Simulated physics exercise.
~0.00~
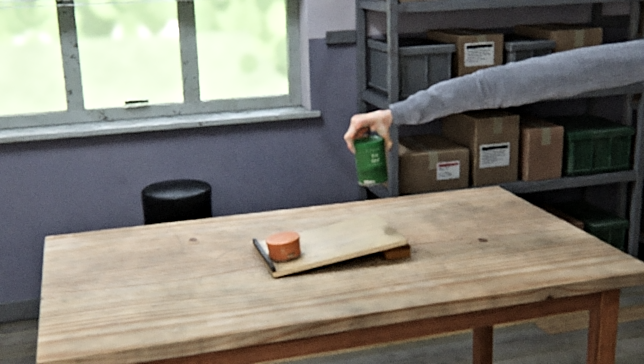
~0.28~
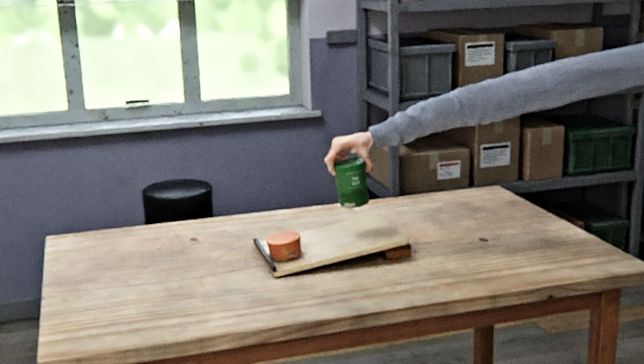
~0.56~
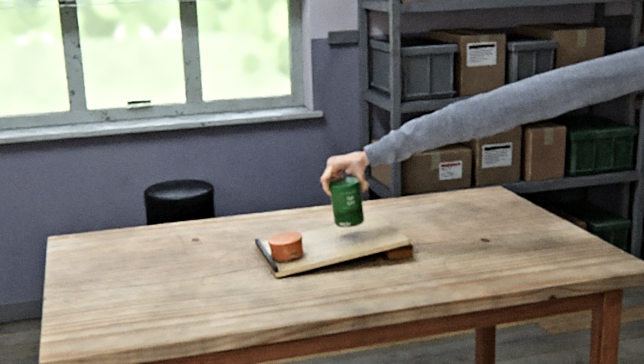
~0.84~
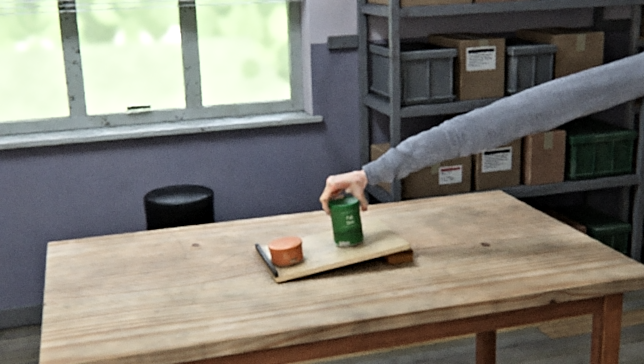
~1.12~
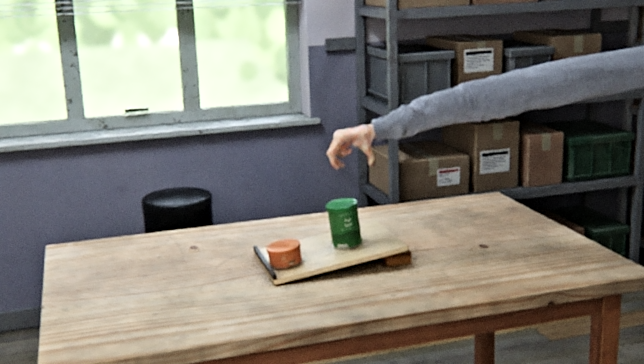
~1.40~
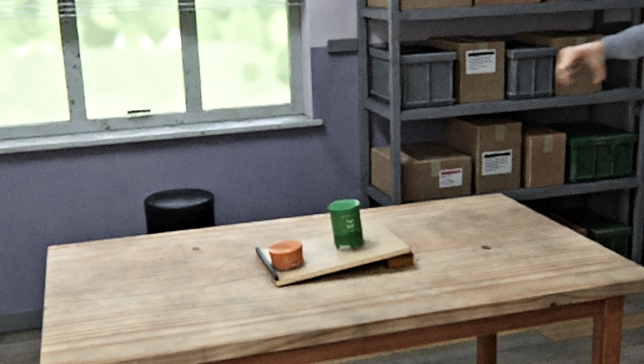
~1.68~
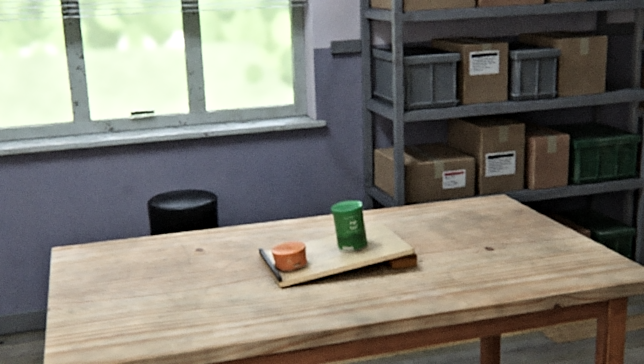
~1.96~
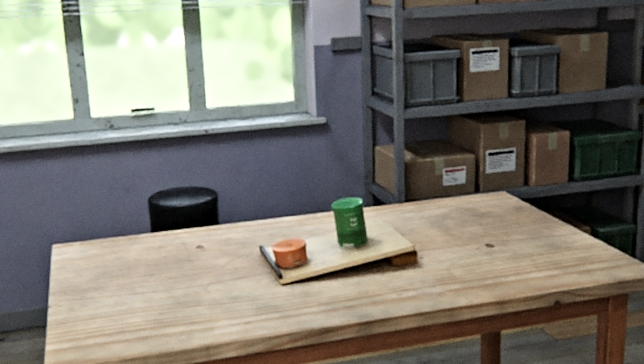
In the video, a hand lowers a green tin onto a tilted wooden board on a table, beside a short orange tub, then lets go and withdraws to the right. The tin stays upright and still on the slope, and the tub and board remain in place.
